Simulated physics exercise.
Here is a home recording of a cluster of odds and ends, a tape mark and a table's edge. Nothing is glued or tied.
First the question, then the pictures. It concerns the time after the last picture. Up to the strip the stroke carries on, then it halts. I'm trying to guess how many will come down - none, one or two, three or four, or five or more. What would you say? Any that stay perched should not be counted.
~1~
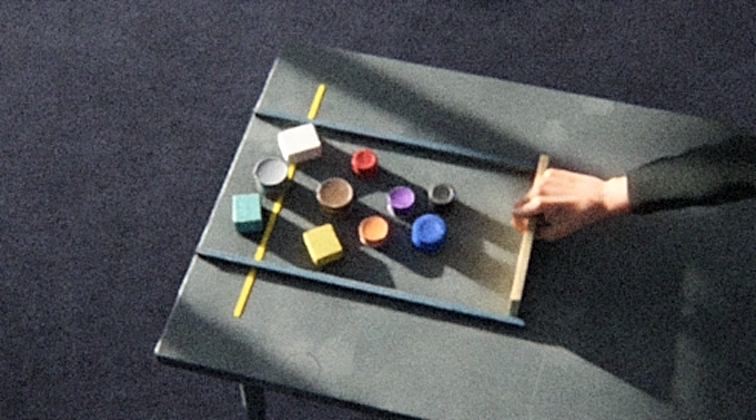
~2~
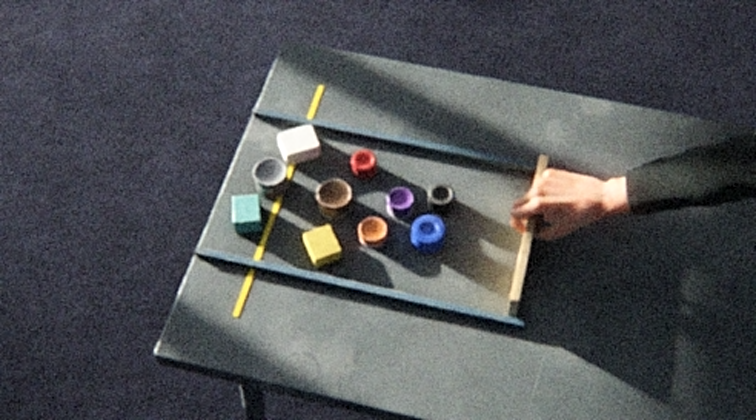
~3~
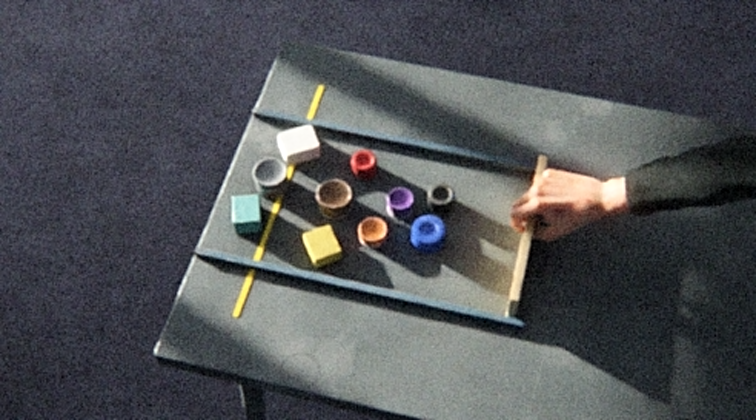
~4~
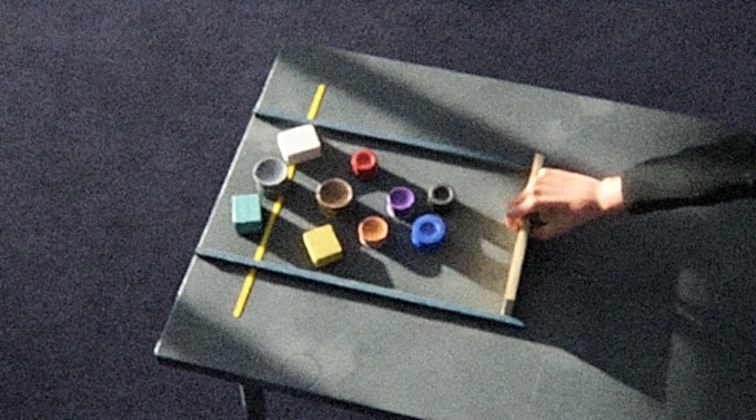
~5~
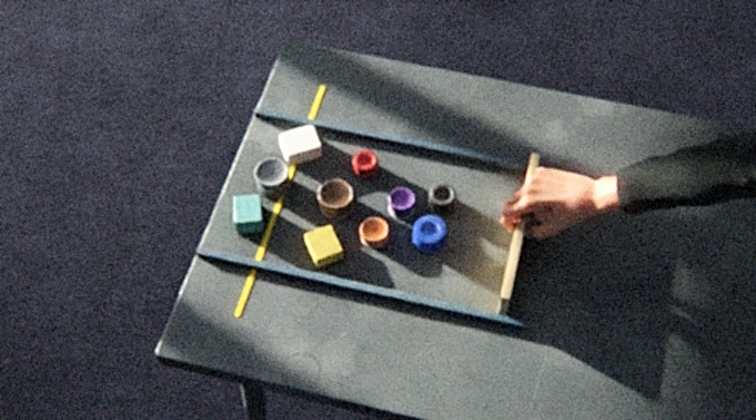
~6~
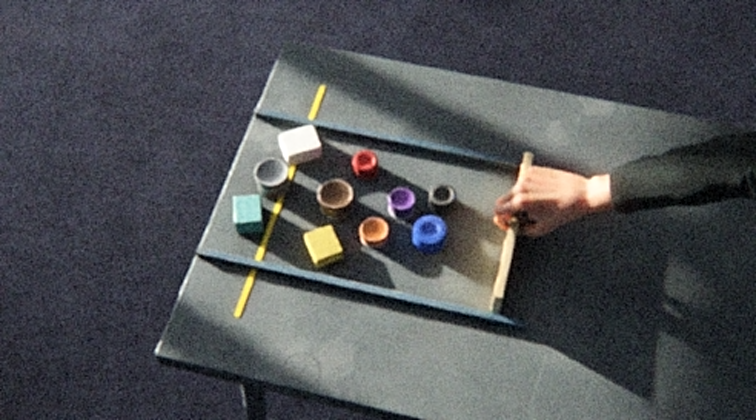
I would say one or two.
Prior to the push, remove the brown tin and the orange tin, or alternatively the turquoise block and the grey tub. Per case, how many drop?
Well, the first time you'd get 0, and the next time 0.
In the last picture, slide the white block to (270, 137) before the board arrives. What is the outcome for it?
Placed like that, the white block keeps its spot.
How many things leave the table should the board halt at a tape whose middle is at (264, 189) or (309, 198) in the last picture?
3, then 0.
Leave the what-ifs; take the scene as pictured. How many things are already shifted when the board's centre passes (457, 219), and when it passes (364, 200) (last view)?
Counts: 0 / 7.
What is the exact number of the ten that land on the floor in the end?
The answer: 1 exactly.
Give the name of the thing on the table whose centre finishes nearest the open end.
The turquoise block.
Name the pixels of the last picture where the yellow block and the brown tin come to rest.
First at (245, 245); second at (244, 178).
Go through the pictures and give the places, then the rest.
The first picture shows turquoise block (248, 213); grey tub (272, 178); white block (300, 145); board (529, 234); tape (283, 192).
The second picture shows grey tub (271, 179); purple pot (400, 203).
The third picture shows white block (299, 145); red lid (364, 165).
The fourth picture shows turquoise block (248, 214); board (524, 233).
The fifth picture shows grey tub (273, 179); yellow block (324, 246).
The sixth picture shows turquoise block (249, 214); grey tub (273, 179); white block (301, 145); board (513, 231); tape (283, 193).
Soon after, none off yet; turquoise block at rest near (249, 214); grey tub at rest near (273, 179); white block at rest near (301, 145).
Then, none off yet; turquoise block moving near (245, 214); grey tub moved about its own width near (246, 172); white block moved a little near (290, 145).
At rest, the number that fall off is one or two; fallen, grey tub.
